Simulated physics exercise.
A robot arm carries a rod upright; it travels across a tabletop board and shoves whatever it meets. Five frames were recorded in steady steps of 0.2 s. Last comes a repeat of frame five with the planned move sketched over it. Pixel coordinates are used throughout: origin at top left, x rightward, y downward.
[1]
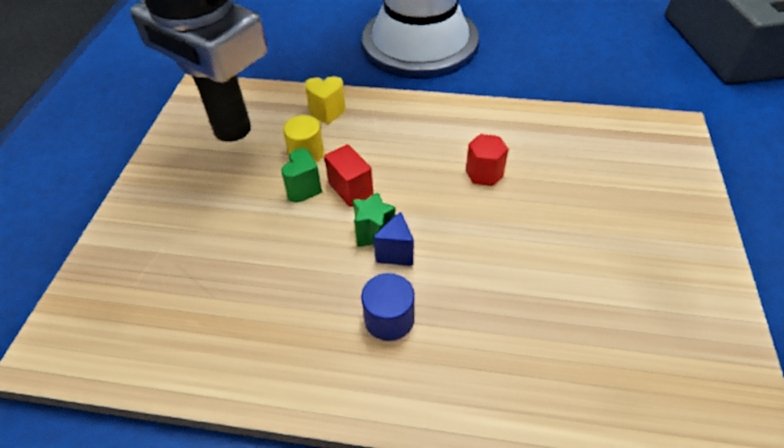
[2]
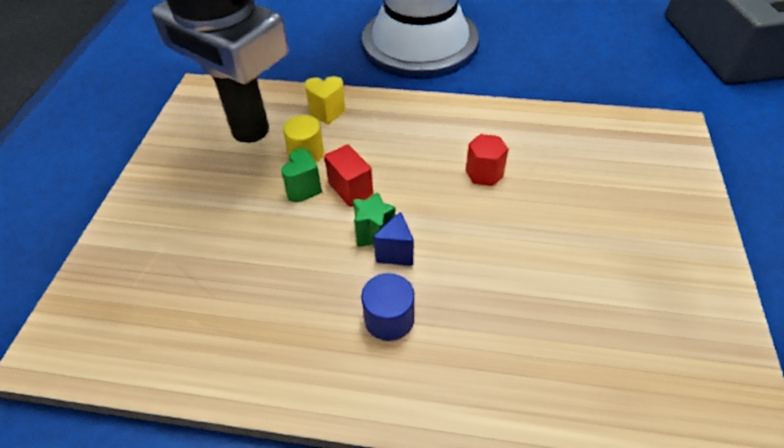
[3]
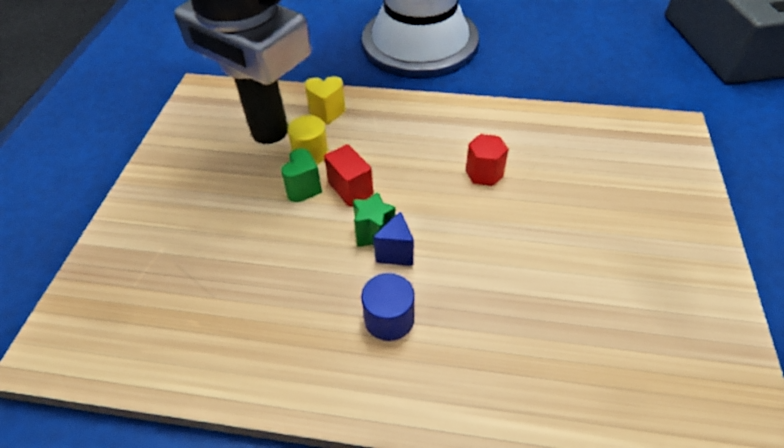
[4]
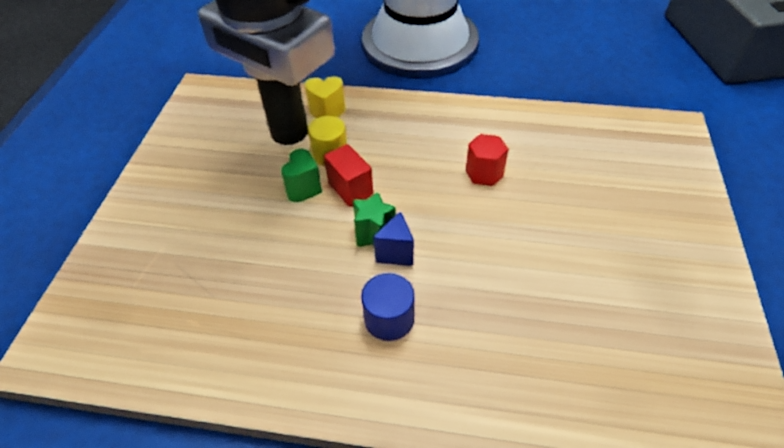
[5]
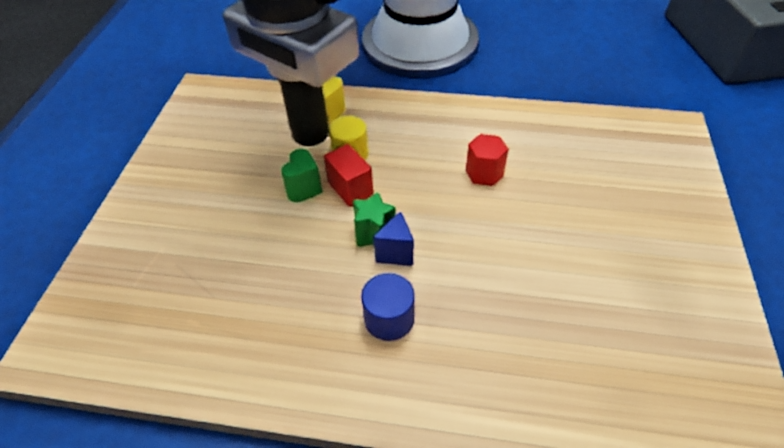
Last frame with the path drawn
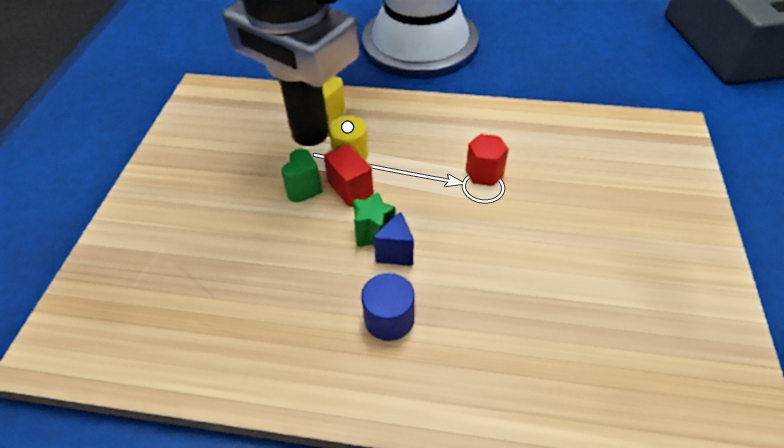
A black rod on a robot arm slid right across the wooden board and pushed the yellow disc a short way right, past the green heart block, while the other coloured blocks stayed put.
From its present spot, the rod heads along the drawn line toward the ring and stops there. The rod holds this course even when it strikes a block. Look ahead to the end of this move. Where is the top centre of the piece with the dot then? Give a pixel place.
It will likely be found at (436, 124).
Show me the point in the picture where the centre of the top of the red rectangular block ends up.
In the picture, that point is around (363, 170).
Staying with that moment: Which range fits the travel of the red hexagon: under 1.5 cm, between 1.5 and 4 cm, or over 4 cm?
My estimate: In the 1.5 to 4 cm range.
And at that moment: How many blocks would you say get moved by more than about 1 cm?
I expect three or more blocks to be moved by more than 1 cm.
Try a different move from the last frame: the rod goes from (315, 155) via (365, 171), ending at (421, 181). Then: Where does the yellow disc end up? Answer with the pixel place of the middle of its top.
Its top centre is at about (417, 127).
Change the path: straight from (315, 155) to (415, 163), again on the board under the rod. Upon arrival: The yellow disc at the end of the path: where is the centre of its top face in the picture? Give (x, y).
Just about (444, 120).
The line goes straight from (315, 155) to (483, 187); the dot is on the yellow disc.
On the path given first. One third of the way, rod at (368, 146); red rectangular block at (361, 169), turned 50° clockwise; yellow disc at (402, 127).
Two thirds of the way, rod at (425, 156); red rectangular block at (363, 170), turned 55° clockwise; yellow disc at (435, 124).
At the end, rod at (487, 167); green heart block unmoved; red rectangular block at (363, 170), turned 55° clockwise; yellow disc at (436, 124); red hexagon at (518, 143), turned 35° anticlockwise.
